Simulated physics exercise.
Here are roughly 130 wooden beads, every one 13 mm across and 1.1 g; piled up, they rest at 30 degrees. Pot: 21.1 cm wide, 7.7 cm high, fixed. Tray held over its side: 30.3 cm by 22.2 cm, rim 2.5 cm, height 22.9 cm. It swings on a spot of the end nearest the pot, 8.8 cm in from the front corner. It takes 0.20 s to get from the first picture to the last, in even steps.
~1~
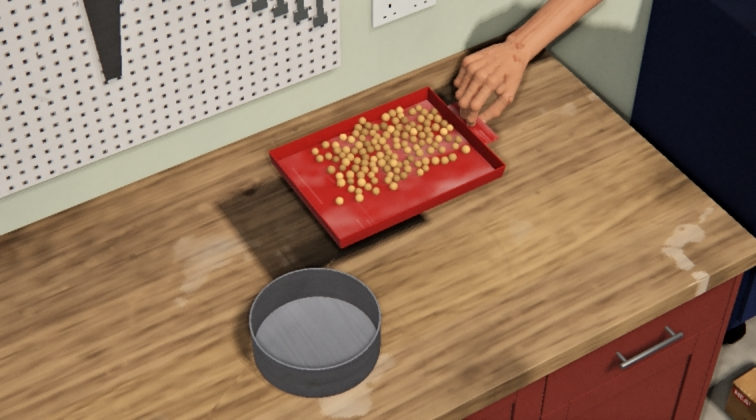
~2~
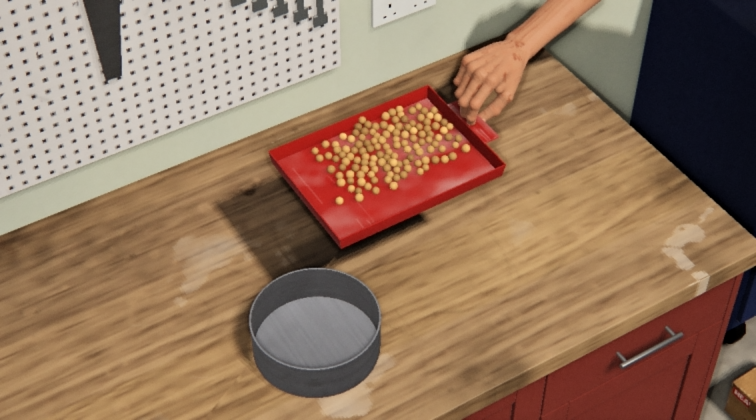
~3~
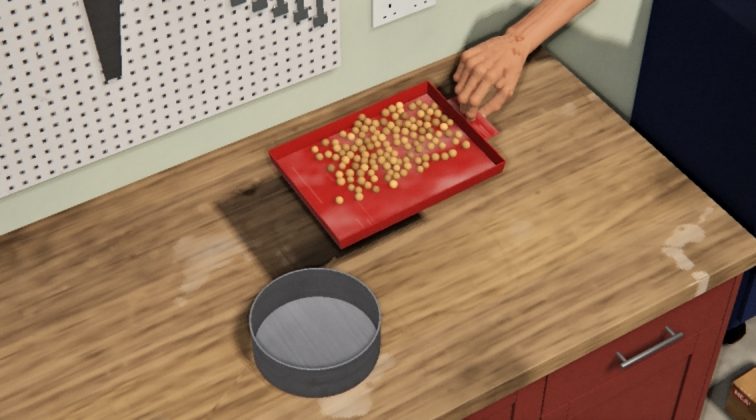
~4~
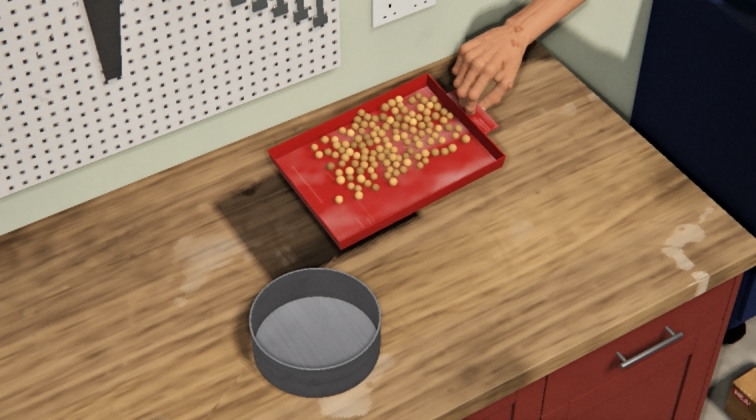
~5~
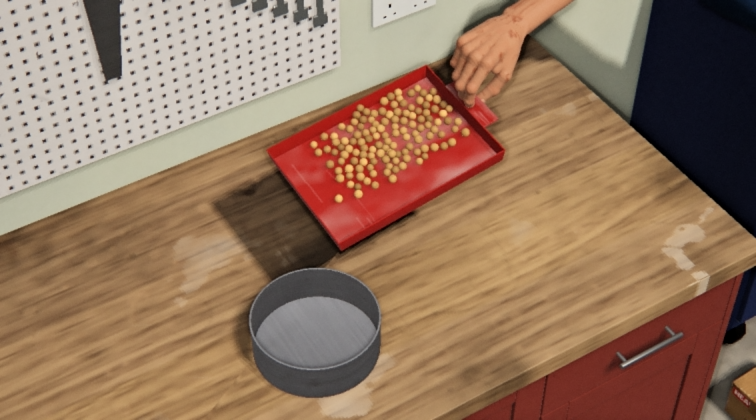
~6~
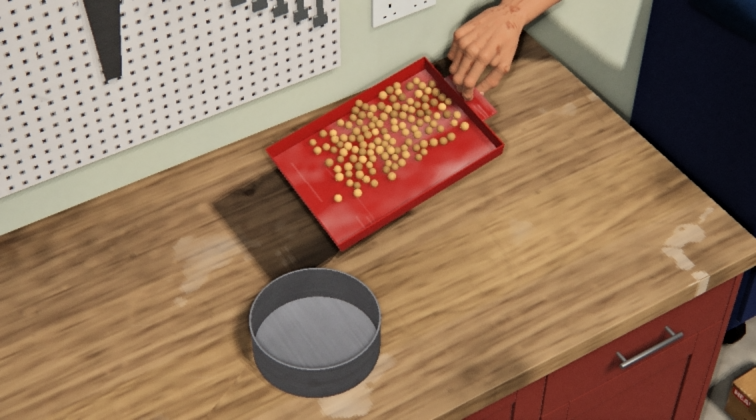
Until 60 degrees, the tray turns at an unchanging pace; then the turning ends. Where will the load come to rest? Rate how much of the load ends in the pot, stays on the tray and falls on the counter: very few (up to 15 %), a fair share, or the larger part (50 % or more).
Pot: A fair share; tray: The larger part; counter: Very few.
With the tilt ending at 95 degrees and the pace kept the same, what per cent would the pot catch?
Roughly 90 percent.
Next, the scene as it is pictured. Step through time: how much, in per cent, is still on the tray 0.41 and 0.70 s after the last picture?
In turn: 100, 70.
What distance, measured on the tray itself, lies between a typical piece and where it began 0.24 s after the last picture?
By then it sits near 5 cm from where it began.
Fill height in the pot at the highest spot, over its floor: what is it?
Roughly 1.5 cm up.
Then, 0.24 s after the last picture, tilt 36 degrees; the tray holds 100 %, the pot 0 %.
Then, 0.41 s after the last picture, tilt 53 degrees; the tray holds 100 %, the pot 0 %.
Then, 0.70 s after the last picture, tilt 60 degrees; the tray holds 70 %, the pot 15 %.
In the end, pot 30 %, tray 65 %, counter 5 %.
